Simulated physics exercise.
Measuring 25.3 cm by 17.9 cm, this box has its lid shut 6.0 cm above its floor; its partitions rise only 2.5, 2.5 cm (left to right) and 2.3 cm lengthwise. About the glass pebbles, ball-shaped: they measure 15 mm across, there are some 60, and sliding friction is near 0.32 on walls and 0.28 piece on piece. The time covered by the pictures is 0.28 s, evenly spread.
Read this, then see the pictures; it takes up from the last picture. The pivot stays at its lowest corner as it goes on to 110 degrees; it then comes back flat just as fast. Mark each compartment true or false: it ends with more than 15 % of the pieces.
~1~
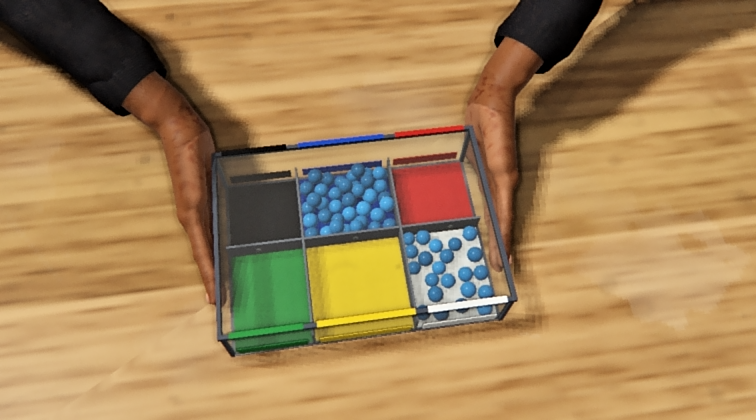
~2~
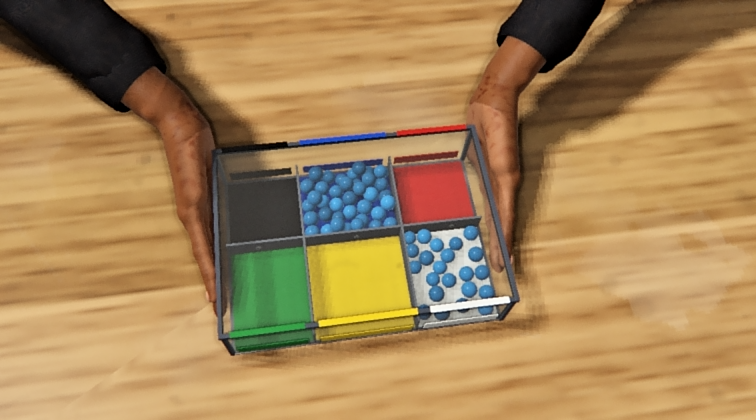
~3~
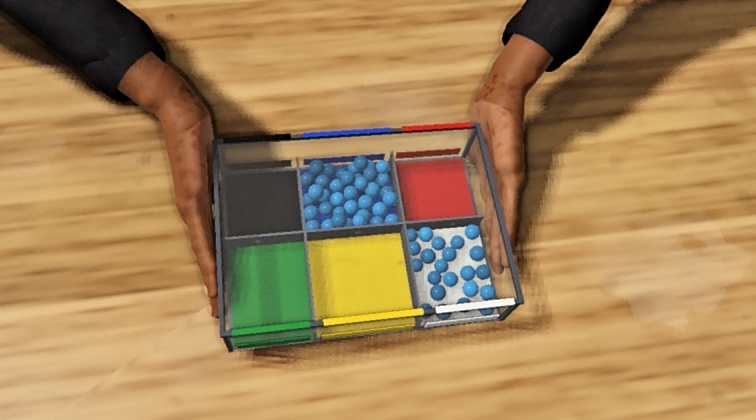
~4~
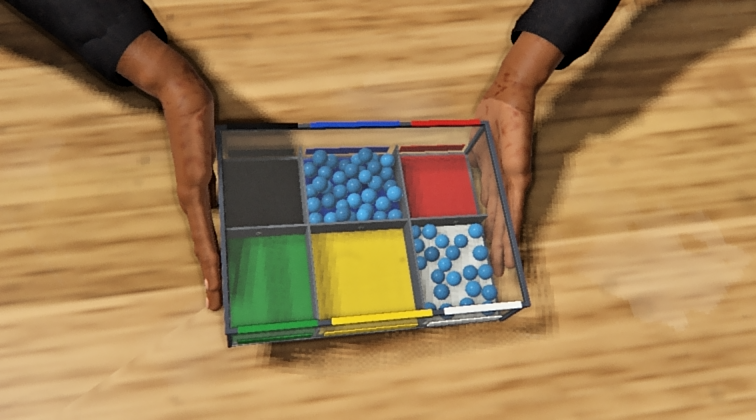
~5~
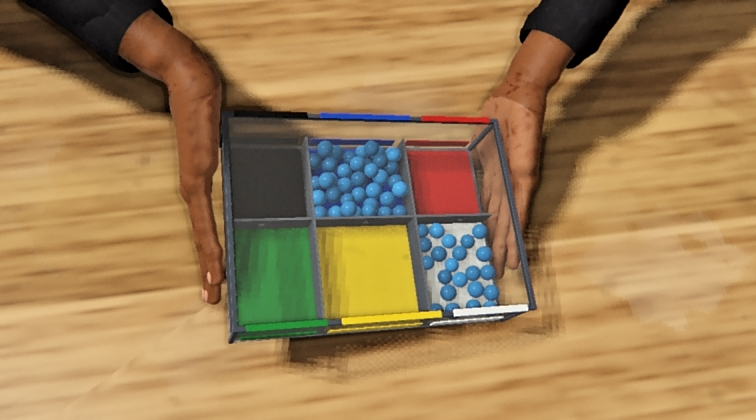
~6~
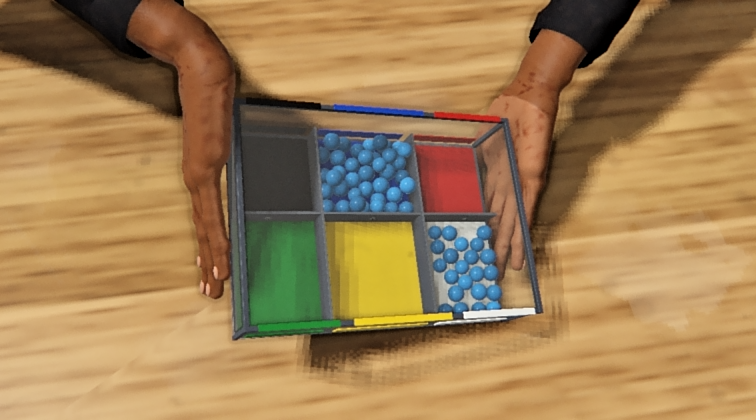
Red compartment: False, blue compartment: False, green compartment: False, yellow compartment: False, white compartment: True, black compartment: False.
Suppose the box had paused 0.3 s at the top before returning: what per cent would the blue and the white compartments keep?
Blue 0; white 95.
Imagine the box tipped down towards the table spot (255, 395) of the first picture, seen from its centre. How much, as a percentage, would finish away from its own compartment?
Near 100 percent, give or take.
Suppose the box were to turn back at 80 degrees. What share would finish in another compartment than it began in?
I'd say close to 45 percent.
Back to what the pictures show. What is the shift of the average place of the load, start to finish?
8.0 cm, roughly.
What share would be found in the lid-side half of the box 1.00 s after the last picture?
Roughly 80 percent of the pieces.
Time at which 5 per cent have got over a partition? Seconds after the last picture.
Roughly at the 0.55 s mark.
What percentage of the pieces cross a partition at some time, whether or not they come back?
The share is close to 65 percent.
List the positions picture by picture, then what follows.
In the first frame, box tilt 0 degrees, front corners at (222, 336) and (512, 297); blue 65 %, white 35 %.
In the second frame, box tilt 1 degrees, front corners at (223, 335) and (514, 298).
In the third frame, box tilt 5 degrees, front corners at (225, 332) and (519, 300), lowest corner right front.
In the fourth frame, box tilt 11 degrees, front corners at (230, 329) and (525, 303), lowest corner right front.
In the fifth frame, box tilt 16 degrees, front corners at (238, 327) and (531, 306), lowest corner right front.
In the sixth frame, box tilt 22 degrees, front corners at (249, 327) and (537, 309), lowest corner right front; blue 65 %, white 35 %.
Then, 1.00 s after the last picture, tilt 110 degrees; red 10 %, blue 10 %, yellow 5 %, white 75 %.
Then, 1.66 s after the last picture, tilt 48 degrees; red 5 %, white 95 %.
Then, 2.36 s after the last picture, tilt 0 degrees; red 10 %, white 90 %.
In the end, red 10 %, blue 0 %, green 0 %, yellow 0 %, white 90 %, black 0 %.
